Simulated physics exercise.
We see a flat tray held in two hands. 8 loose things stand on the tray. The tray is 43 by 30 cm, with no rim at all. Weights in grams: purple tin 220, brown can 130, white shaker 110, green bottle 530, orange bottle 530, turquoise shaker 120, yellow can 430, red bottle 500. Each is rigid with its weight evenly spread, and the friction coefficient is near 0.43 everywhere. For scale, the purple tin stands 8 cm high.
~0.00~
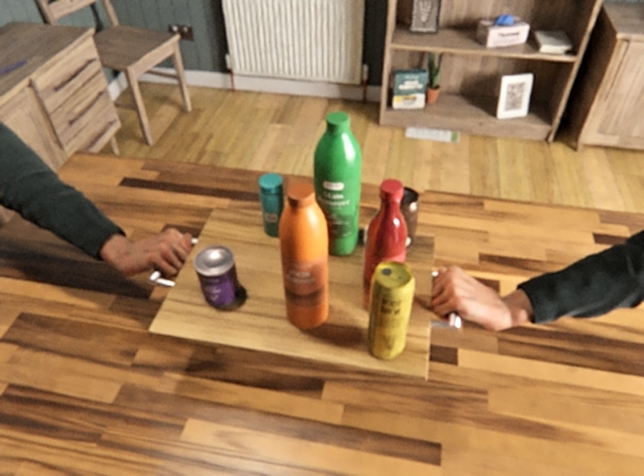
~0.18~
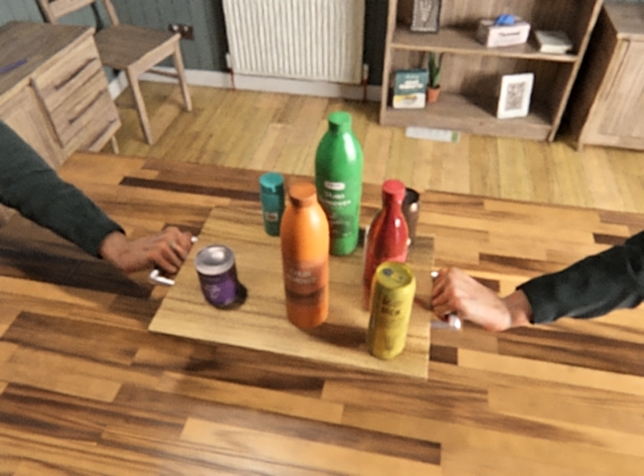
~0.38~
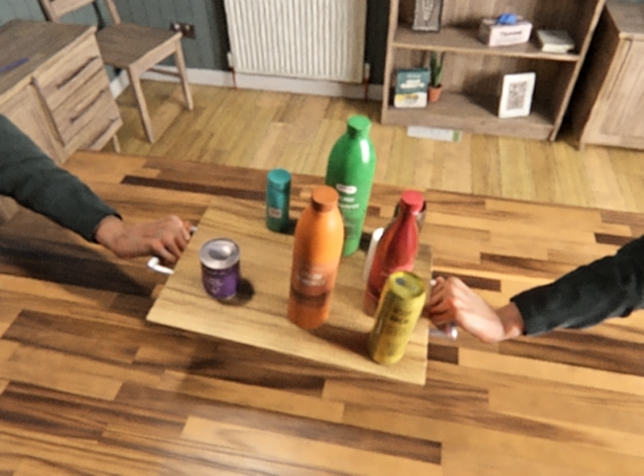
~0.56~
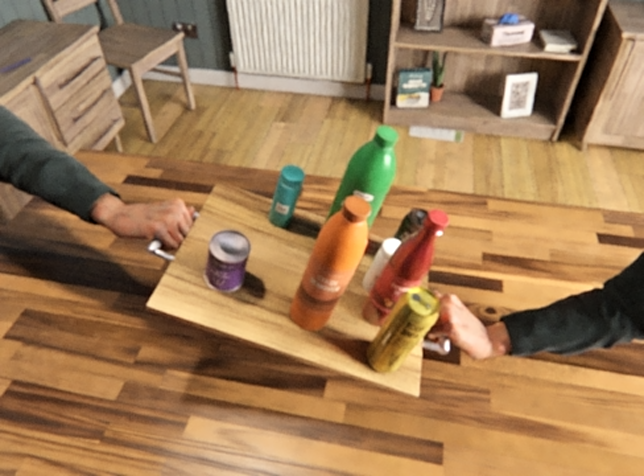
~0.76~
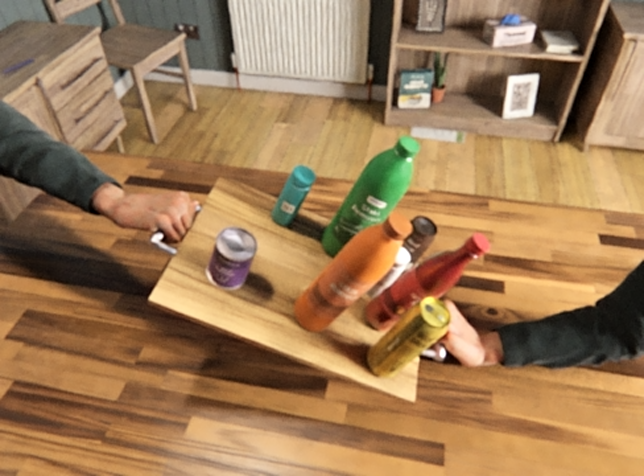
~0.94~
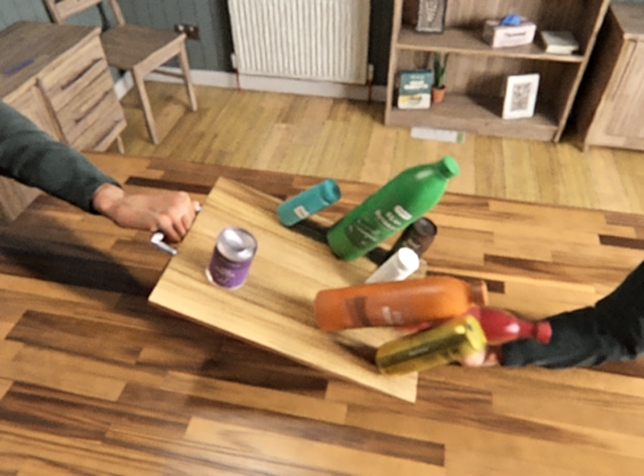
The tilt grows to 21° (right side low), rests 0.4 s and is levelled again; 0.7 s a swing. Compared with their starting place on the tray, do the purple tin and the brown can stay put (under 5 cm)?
The purple tin keeps its place, the brown can ends elsewhere.
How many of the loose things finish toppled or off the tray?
In all, 7.
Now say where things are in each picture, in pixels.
In the first picture, tray level; purple tin (218, 276).
In the second picture, tray level; orange bottle (305, 259); turquoise shaker (274, 205).
In the third picture, tilt 7°, right edge down; yellow can (395, 321); red bottle (394, 257).
In the fourth picture, tilt 16°, right edge down; green bottle (361, 195).
In the fifth picture, tilt 21°, right edge down; red bottle (425, 283) 12° off its base; orange bottle (351, 274) 8° off its base.
In the sixth picture, tilt 21°, right edge down; purple tin (232, 259); brown can (409, 248).
After 1.14 s, tilt 21°, right edge down; brown can, orange bottle and yellow can now off the tray; green bottle 71° off its base; white shaker 69° off its base.
After 1.44 s, tilt 16°, right edge down; green bottle and turquoise shaker now off the tray; white shaker on its side.
After 1.64 s, tilt 6°, right edge down; white shaker now off the tray.
After 2.04 s, tray level.
In the end (2.4 s), off the tray, brown can, white shaker, green bottle, orange bottle, turquoise shaker, yellow can and red bottle; the last one under 5 cm from the start. In the last view, purple tin near (222, 275).
